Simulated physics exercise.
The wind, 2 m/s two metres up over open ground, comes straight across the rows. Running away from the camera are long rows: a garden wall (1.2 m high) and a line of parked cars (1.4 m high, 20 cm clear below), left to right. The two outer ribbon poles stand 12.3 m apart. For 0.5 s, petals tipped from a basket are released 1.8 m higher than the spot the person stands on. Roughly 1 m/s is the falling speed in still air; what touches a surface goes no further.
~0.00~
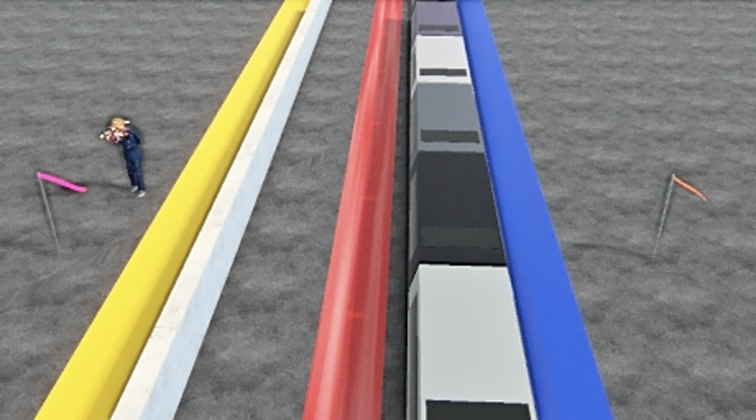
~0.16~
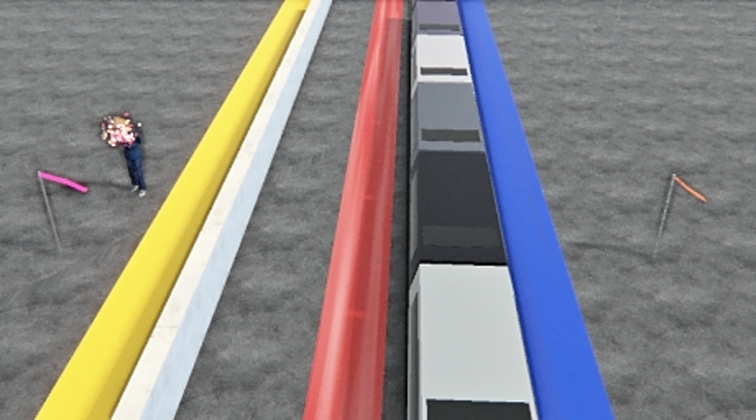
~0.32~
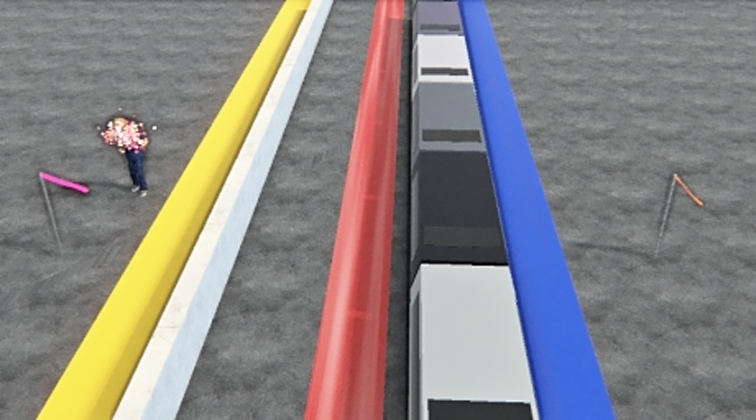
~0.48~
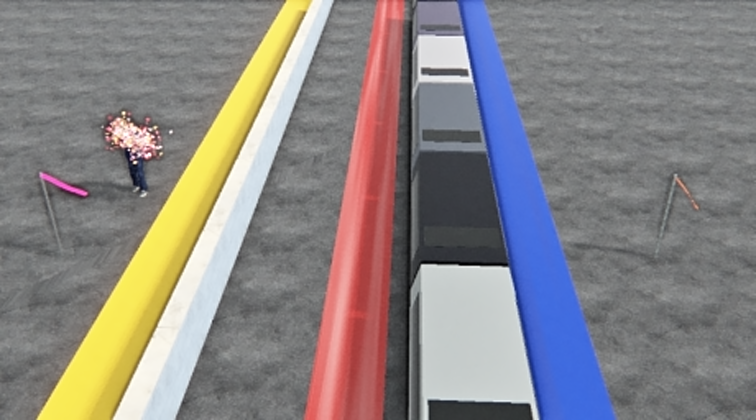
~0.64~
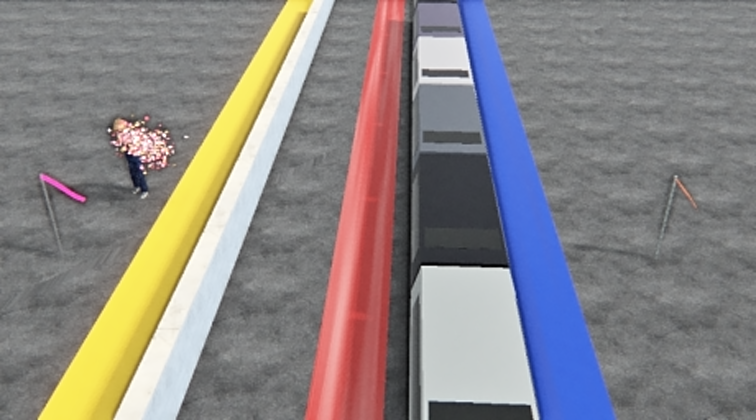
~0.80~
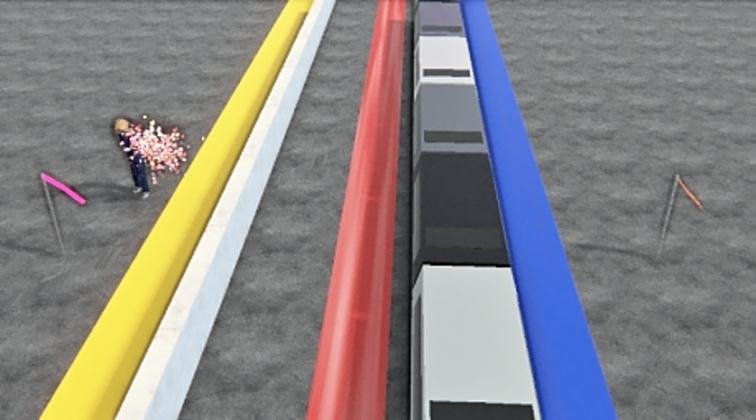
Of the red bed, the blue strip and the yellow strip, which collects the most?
The yellow one.
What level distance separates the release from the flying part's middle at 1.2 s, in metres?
Roughly 1.5 m.
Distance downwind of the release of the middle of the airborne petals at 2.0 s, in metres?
2.0 m.
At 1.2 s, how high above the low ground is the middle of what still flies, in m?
I'd guess around 1.2 metres up.
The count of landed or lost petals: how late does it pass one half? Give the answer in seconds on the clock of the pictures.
About 2.4 seconds.
After 1.2 s, 0 % is no longer flying here, and 0 % lies on the red bed, 0 % on the yellow strip and 0 % on the blue strip; the middle of what still flies is 1.2 m above the low ground, near (183, 161).
After 2.0 s, 23 % is no longer flying here, and 0 % lies on the red bed, 18 % on the yellow strip and 0 % on the blue strip; the middle of what still flies is 0.7 m above the low ground, near (223, 178).
After 3.5 s, 80 % is no longer flying here, and 0 % lies on the red bed, 36 % on the yellow strip and 0 % on the blue strip; the middle of what still flies is 0.8 m above the low ground, near (283, 179).
After 8.0 s, 100 % is no longer flying here, and 2 % lies on the red bed, 36 % on the yellow strip and 0 % on the blue strip.
After 45.0 s, 100 % is no longer flying here, and 2 % lies on the red bed, 36 % on the yellow strip and 0 % on the blue strip.
